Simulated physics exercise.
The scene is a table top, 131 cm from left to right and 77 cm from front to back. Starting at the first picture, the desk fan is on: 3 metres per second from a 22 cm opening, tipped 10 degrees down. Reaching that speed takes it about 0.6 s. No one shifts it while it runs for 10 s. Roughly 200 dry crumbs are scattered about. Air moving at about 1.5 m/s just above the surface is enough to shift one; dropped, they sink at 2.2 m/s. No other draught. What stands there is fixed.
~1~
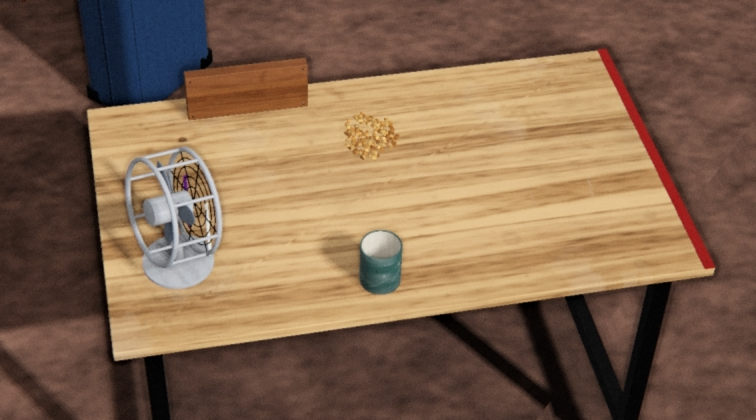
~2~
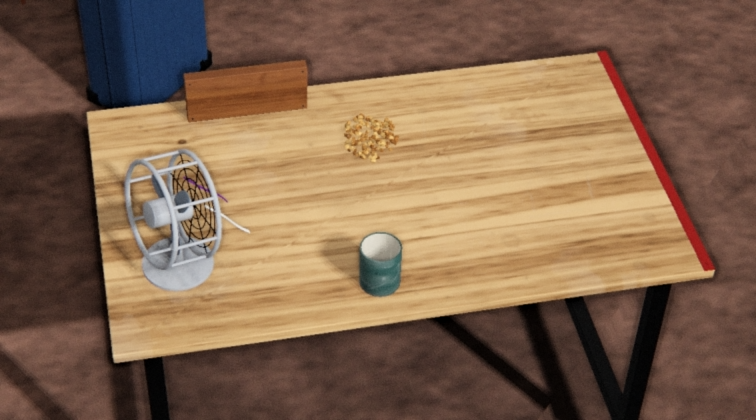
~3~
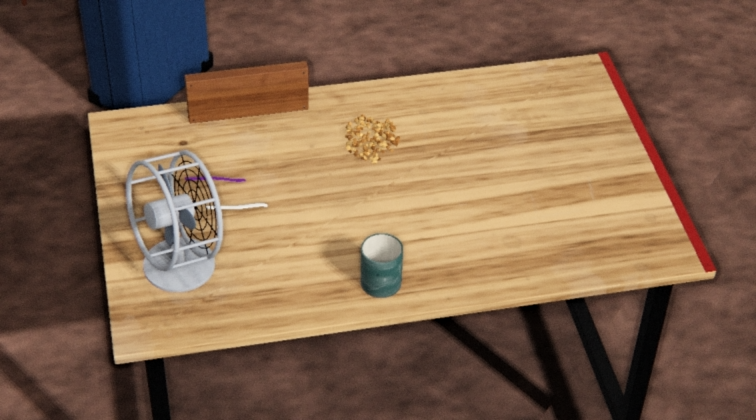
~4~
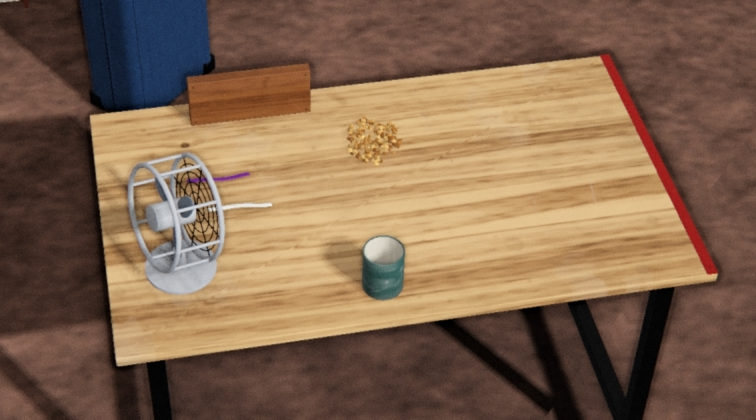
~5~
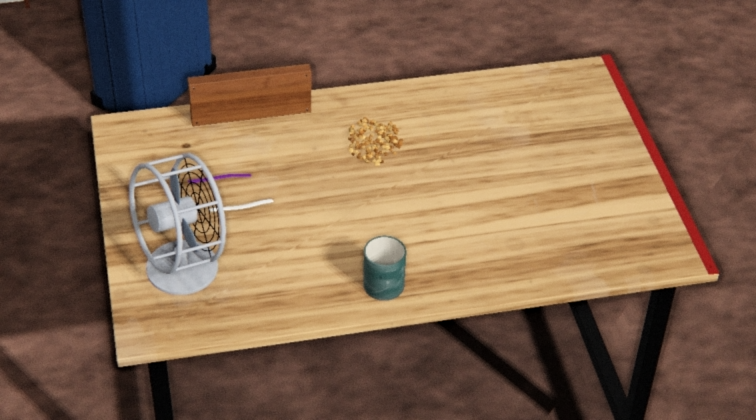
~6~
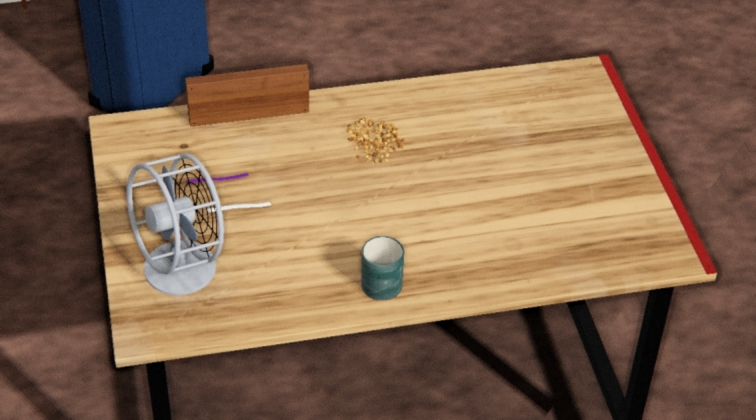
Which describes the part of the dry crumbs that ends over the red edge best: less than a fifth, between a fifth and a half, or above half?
Less than a fifth.
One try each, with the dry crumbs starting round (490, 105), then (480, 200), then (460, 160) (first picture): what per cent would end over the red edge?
It goes 30 %, then 100 %, then 100 %.
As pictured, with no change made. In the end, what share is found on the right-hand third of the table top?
It comes out near 0 in a hundred.
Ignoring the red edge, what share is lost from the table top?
Estimate: Near 100 %.
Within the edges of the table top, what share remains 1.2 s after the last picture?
Estimate: Around 0 percent.
Then, 1.2 s after the last picture, 0 % are over the red edge; 100 % have settled or left.
Then, 2.4 s after the last picture, 0 % are over the red edge; 100 % have settled or left.
Then, 4.7 s after the last picture, 0 % are over the red edge; 100 % have settled or left.
Then, 9.2 s after the last picture, at the end, 0 % are over the red edge.
